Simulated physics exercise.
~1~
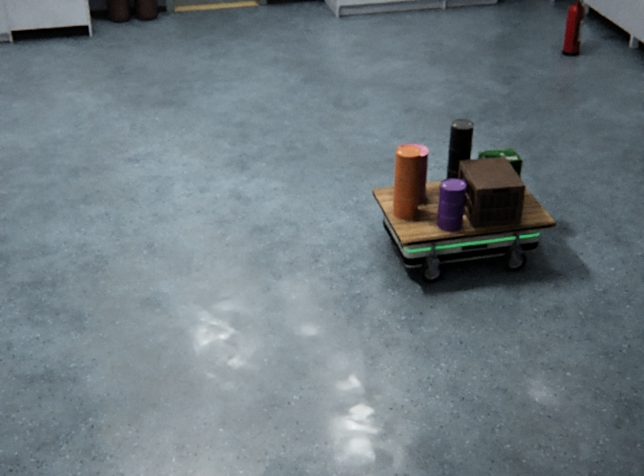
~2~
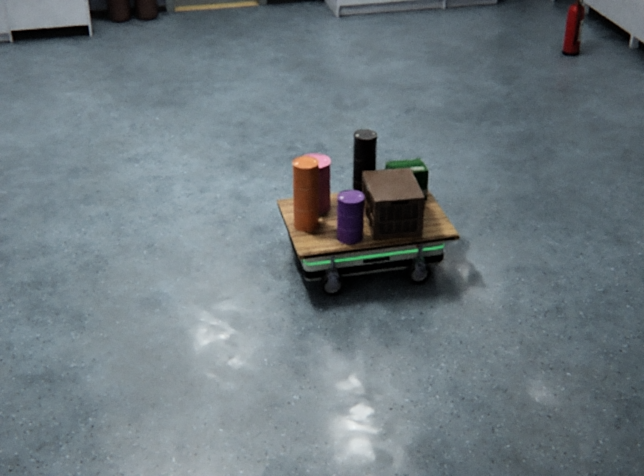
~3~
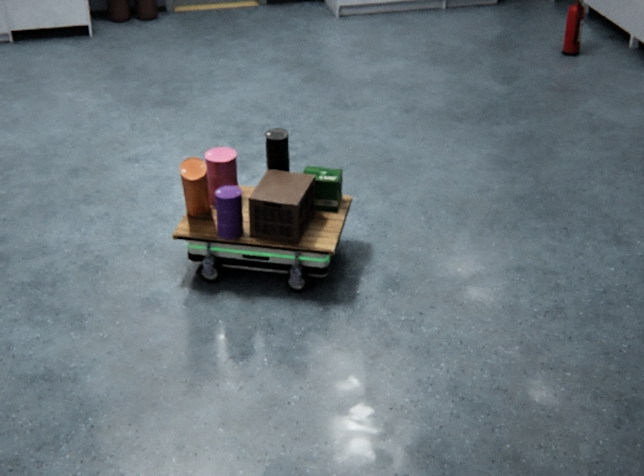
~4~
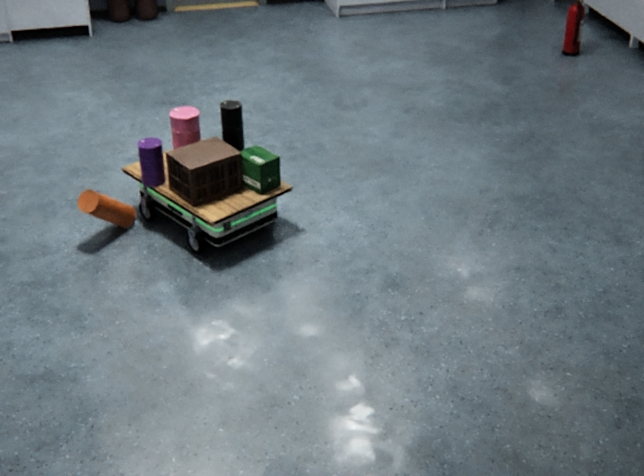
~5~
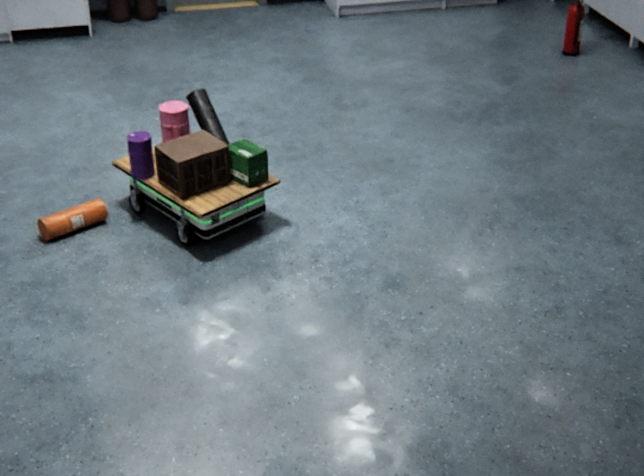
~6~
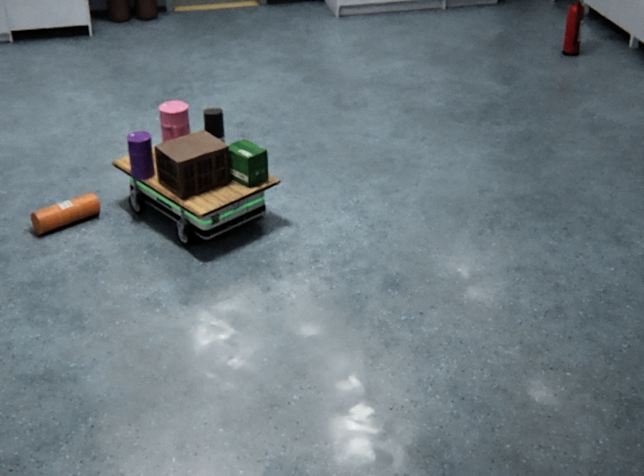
We see a flat wheeled cart carrying canisters, a brown crate and a green parcel leftward across a floor, then turning and stopping. The orange canister topples off onto its side, and the black one tips, ending partly hidden behind the load, while the pink and purple canisters remain upright.
